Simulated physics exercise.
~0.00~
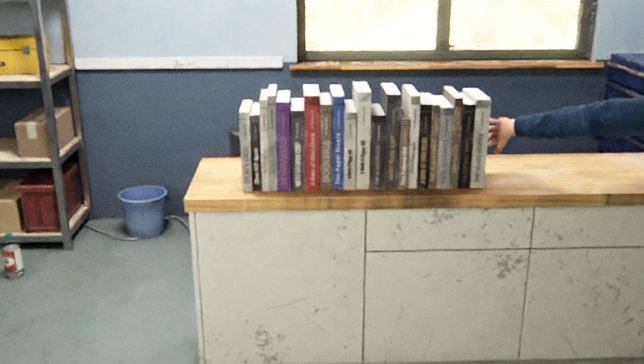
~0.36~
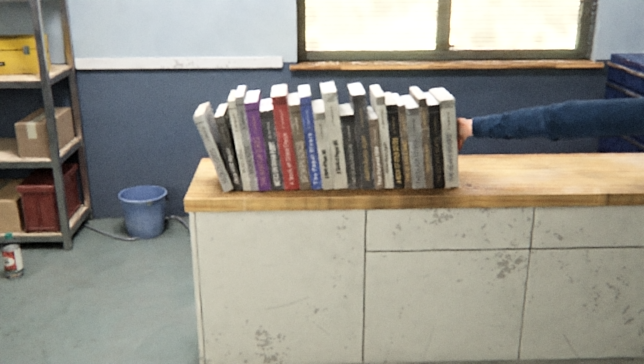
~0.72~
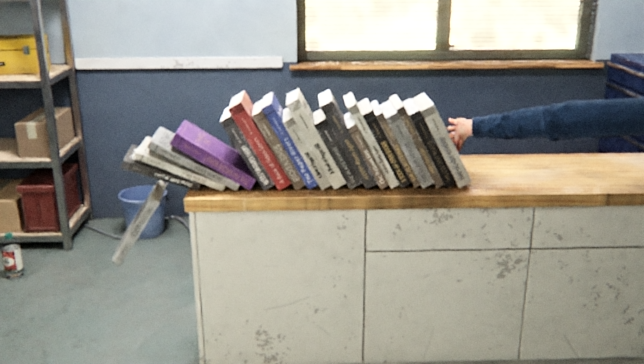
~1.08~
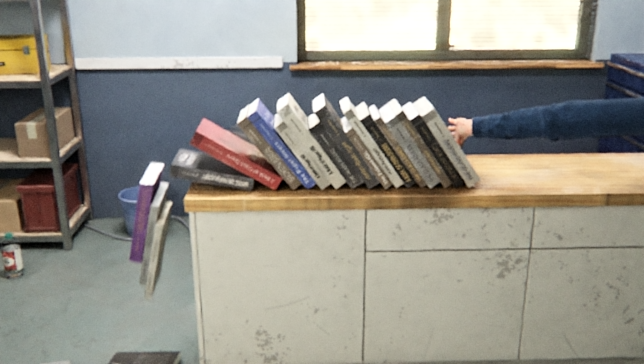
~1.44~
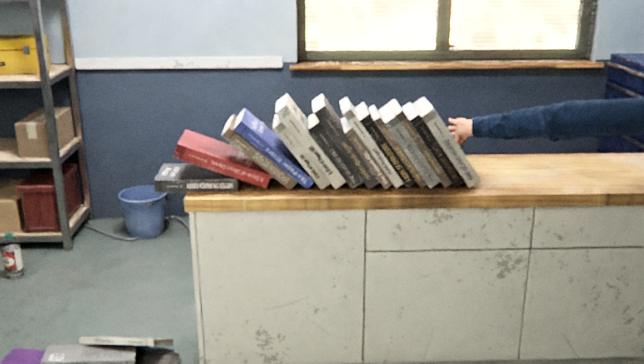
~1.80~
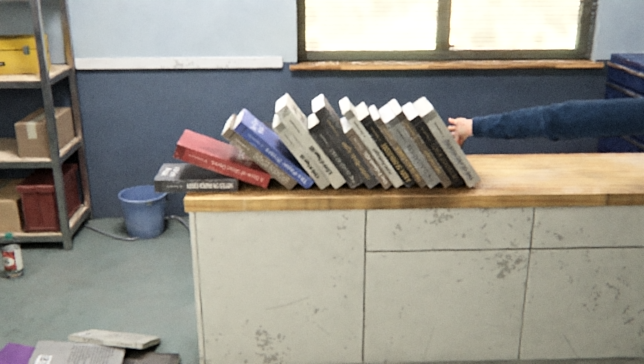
We see a hand push a row of upright books leftward along a wooden worktop until the leading ones, including a purple book, tip over the left edge and drop to the floor, while the red book stays on top, tilted over the edge beside a leaning blue one.
